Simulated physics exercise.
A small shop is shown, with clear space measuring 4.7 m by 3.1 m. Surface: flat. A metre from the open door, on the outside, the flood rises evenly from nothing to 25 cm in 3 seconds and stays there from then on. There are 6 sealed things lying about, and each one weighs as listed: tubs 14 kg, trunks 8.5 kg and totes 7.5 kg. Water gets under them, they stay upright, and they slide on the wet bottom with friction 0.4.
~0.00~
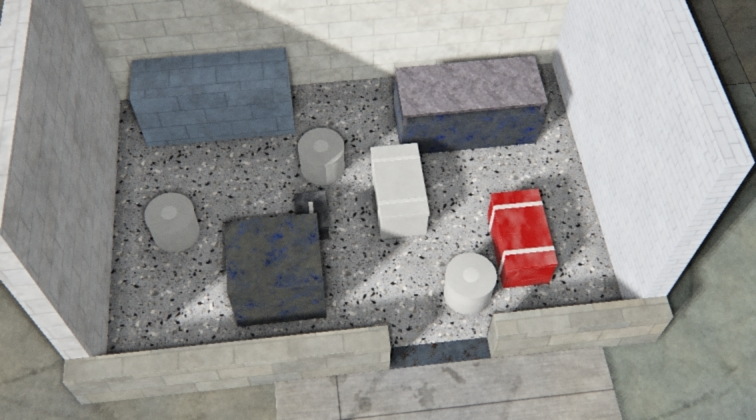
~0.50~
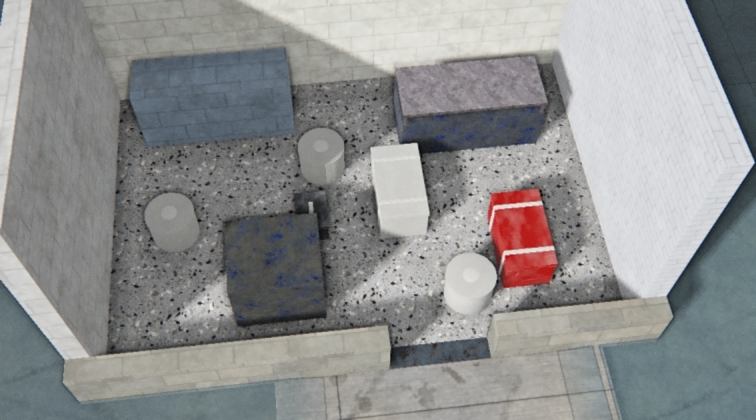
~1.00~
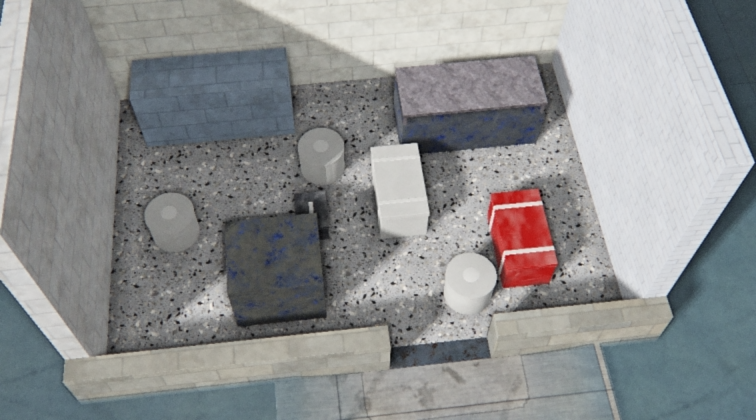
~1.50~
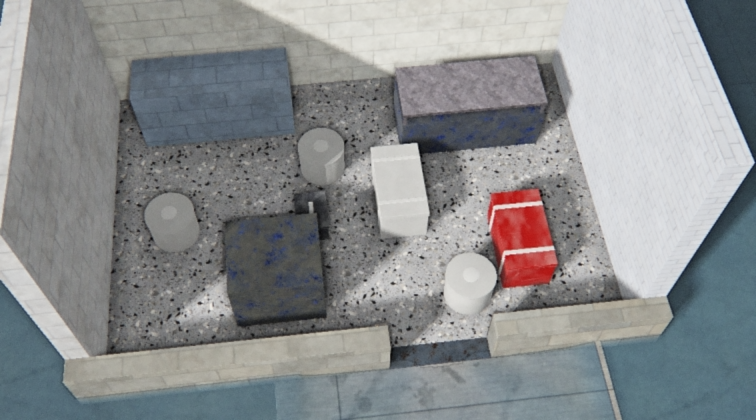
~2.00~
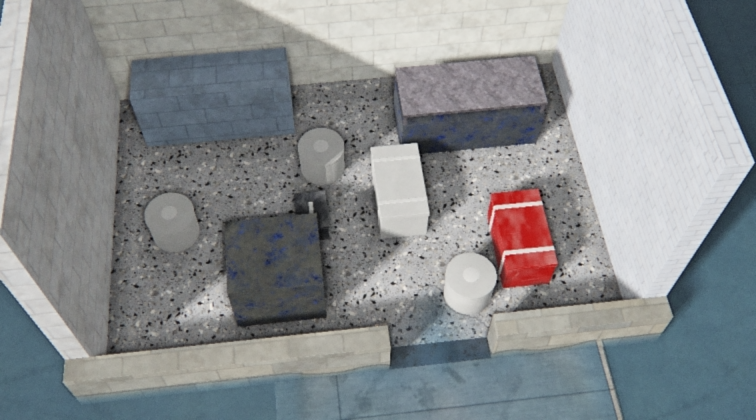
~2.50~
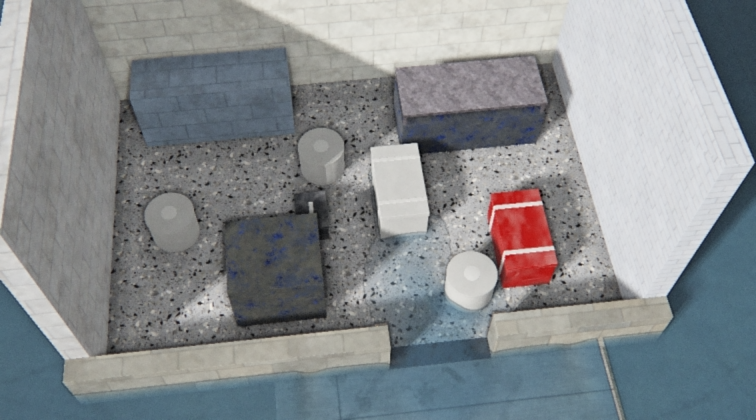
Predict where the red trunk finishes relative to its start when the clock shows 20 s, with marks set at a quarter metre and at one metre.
It'll show a moderate shift.
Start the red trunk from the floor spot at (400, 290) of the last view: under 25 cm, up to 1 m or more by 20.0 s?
Short answer, it is taken a long way.
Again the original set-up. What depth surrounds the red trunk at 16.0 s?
Depth approx. 16 cm.
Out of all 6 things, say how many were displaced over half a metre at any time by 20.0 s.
I make it 6.
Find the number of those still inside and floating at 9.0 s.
Count: 3.
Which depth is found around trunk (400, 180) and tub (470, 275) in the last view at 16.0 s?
Some 19 cm at the first, some 18 cm at the second.
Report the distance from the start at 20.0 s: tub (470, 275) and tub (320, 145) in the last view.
Shifts: 200 cm / 80 cm.
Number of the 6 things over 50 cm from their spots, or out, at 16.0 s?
4 in all.
After 4.0 s the red trunk is near (564, 202), 0.5 m from its start, aground; 1 afloat.
After 9.0 s the red trunk is near (514, 251), 0.3 m from its start, afloat; 3 afloat.
After 16.0 s the red trunk is near (532, 176), 0.5 m from its start, afloat; 6 afloat.
After 20.0 s the red trunk is near (529, 155), 0.7 m from its start, afloat; 6 afloat.
